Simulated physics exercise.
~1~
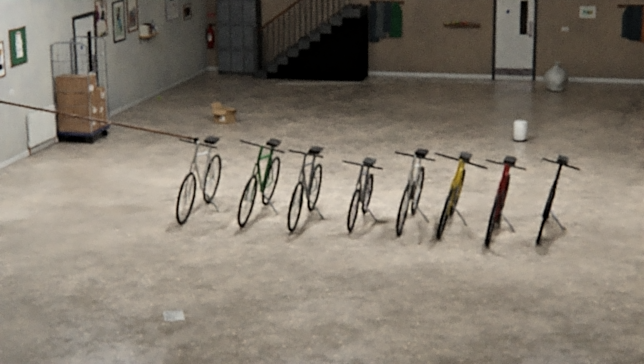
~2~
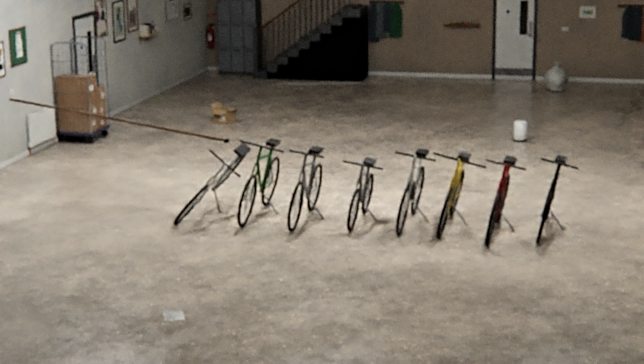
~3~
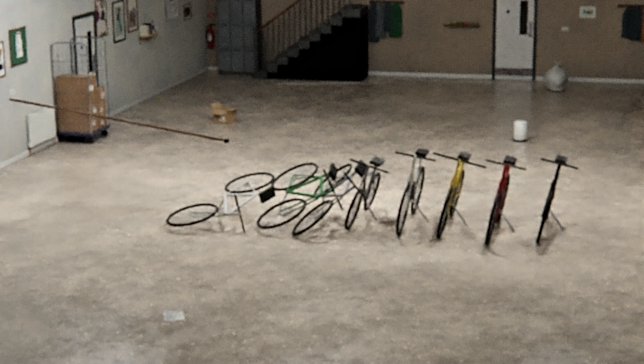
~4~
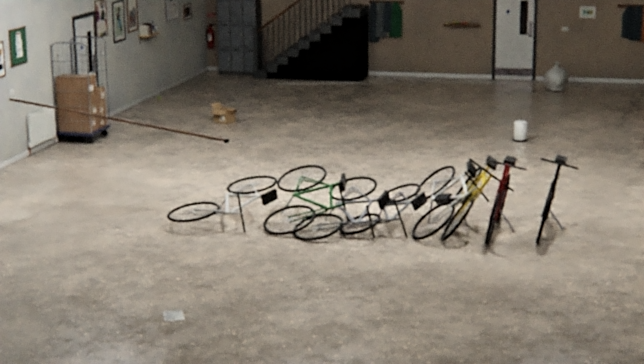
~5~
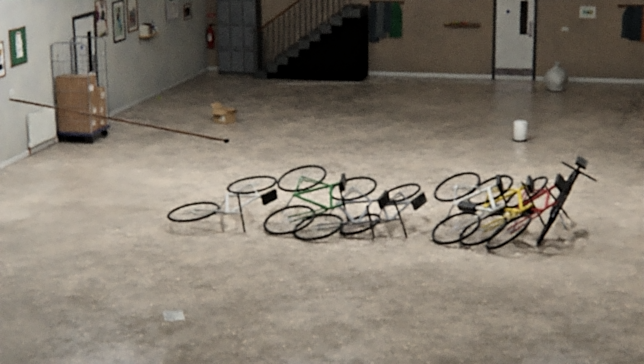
Bicycles in a row topple rightward after a pole pushes the first, leaving the last standing.
